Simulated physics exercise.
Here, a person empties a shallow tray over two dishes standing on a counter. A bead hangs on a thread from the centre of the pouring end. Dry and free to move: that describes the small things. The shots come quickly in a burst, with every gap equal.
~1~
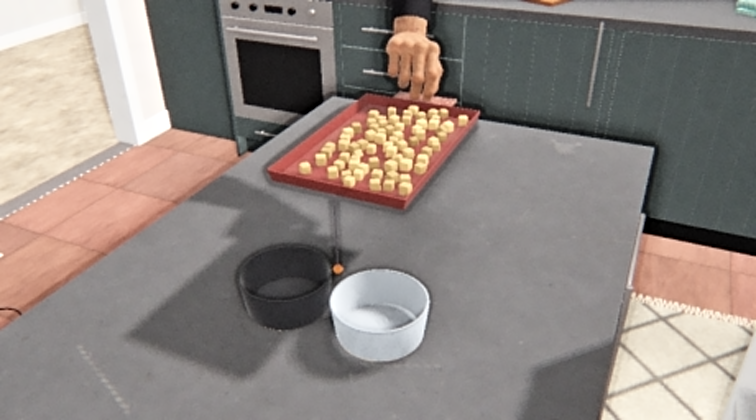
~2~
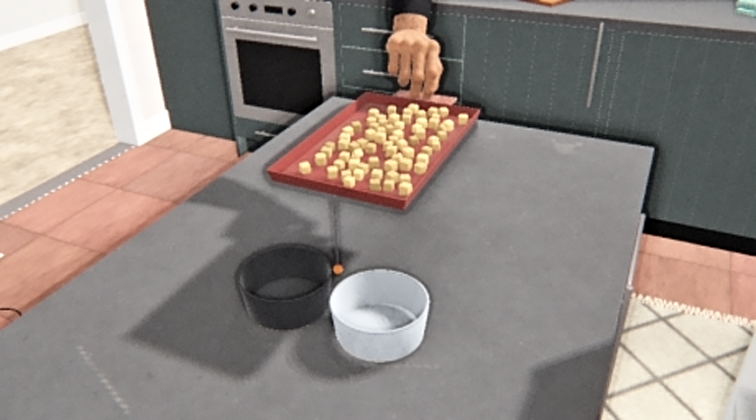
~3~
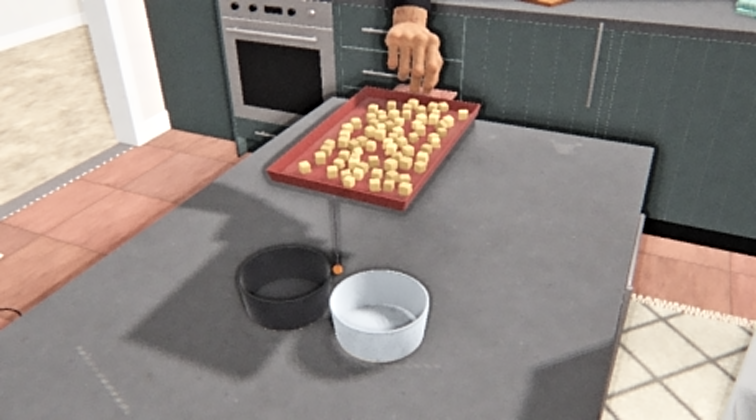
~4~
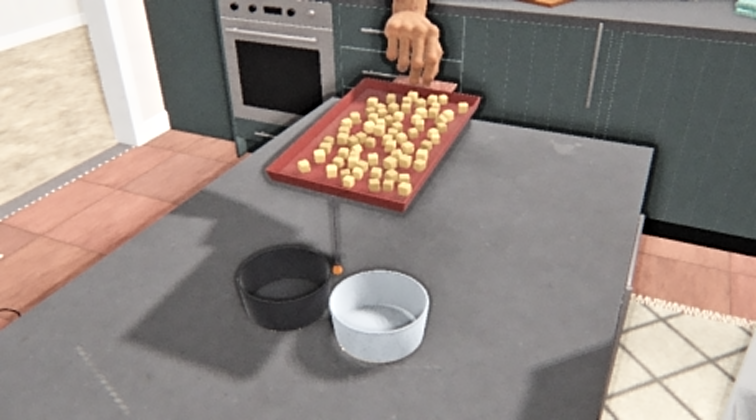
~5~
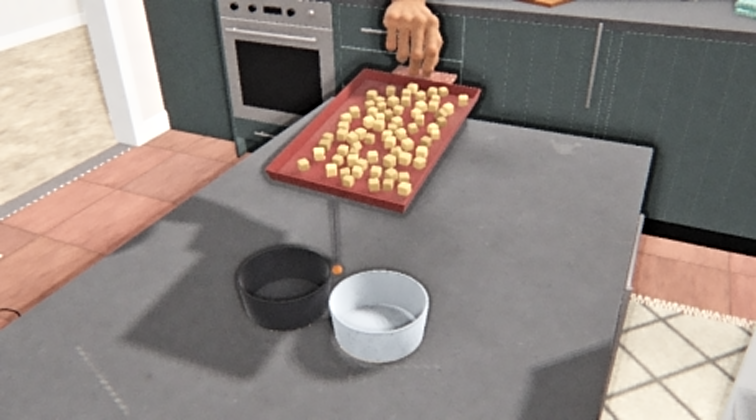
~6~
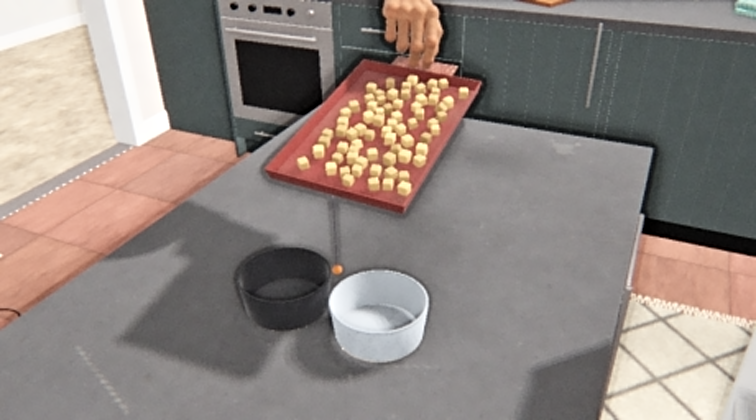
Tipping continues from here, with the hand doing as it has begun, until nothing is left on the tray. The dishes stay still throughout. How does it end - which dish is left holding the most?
The right-side dish receives more.
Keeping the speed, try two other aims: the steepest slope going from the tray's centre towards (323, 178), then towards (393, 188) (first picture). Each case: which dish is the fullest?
First: The dish at left. Second: The dish at right.
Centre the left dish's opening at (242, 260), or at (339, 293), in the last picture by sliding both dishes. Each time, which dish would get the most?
First try: The rightmost dish. Second try: The leftmost dish.
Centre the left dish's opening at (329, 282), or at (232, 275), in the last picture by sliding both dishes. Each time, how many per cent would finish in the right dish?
About 20 and 40 per cent.
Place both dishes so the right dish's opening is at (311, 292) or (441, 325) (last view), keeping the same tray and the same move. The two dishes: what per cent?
Roughly 30 per cent, and 70 per cent.
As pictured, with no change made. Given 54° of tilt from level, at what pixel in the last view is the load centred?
(369, 167).
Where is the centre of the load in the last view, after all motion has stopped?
Near (366, 348).
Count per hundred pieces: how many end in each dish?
So the left dish keeps 0 per cent, and the right one keeps 40 per cent.
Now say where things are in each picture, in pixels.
Corners of the pouring end at (271, 169) and (404, 197), level; middle of the load at (388, 147), small wooden cubes; left dish at (261, 312); right dish at (359, 343); bead on its thread at (338, 269), in the first frame.
Corners of the pouring end at (271, 169) and (403, 198), level; middle of the load at (388, 146), in the second frame.
Corners of the pouring end at (271, 169) and (403, 199), tipped barely, lowest at the right corner; middle of the load at (388, 144), in the third frame.
Corners of the pouring end at (270, 169) and (403, 201), tipped a little, lowest at the right corner; middle of the load at (387, 140), in the fourth frame.
Corners of the pouring end at (270, 168) and (402, 202), tipped a little, lowest at the right corner; middle of the load at (387, 136), in the fifth frame.
Corners of the pouring end at (269, 168) and (402, 203), tipped a little, lowest at the right corner; middle of the load at (386, 132); left dish at (261, 313); right dish at (358, 344), in the sixth frame.
Soon after the last picture, tray tipped steeply; nearly all on the tray; a small part in the air.
A little later, tray tipped right over; most on the tray; a small part in the right dish; a small part outside both; a small part in the air.
Later still, tray tipped past a quarter turn; about half in the right dish; about half outside both.
At rest, tray tipped past a quarter turn; about half in the right dish; none in the left dish; about half outside both.
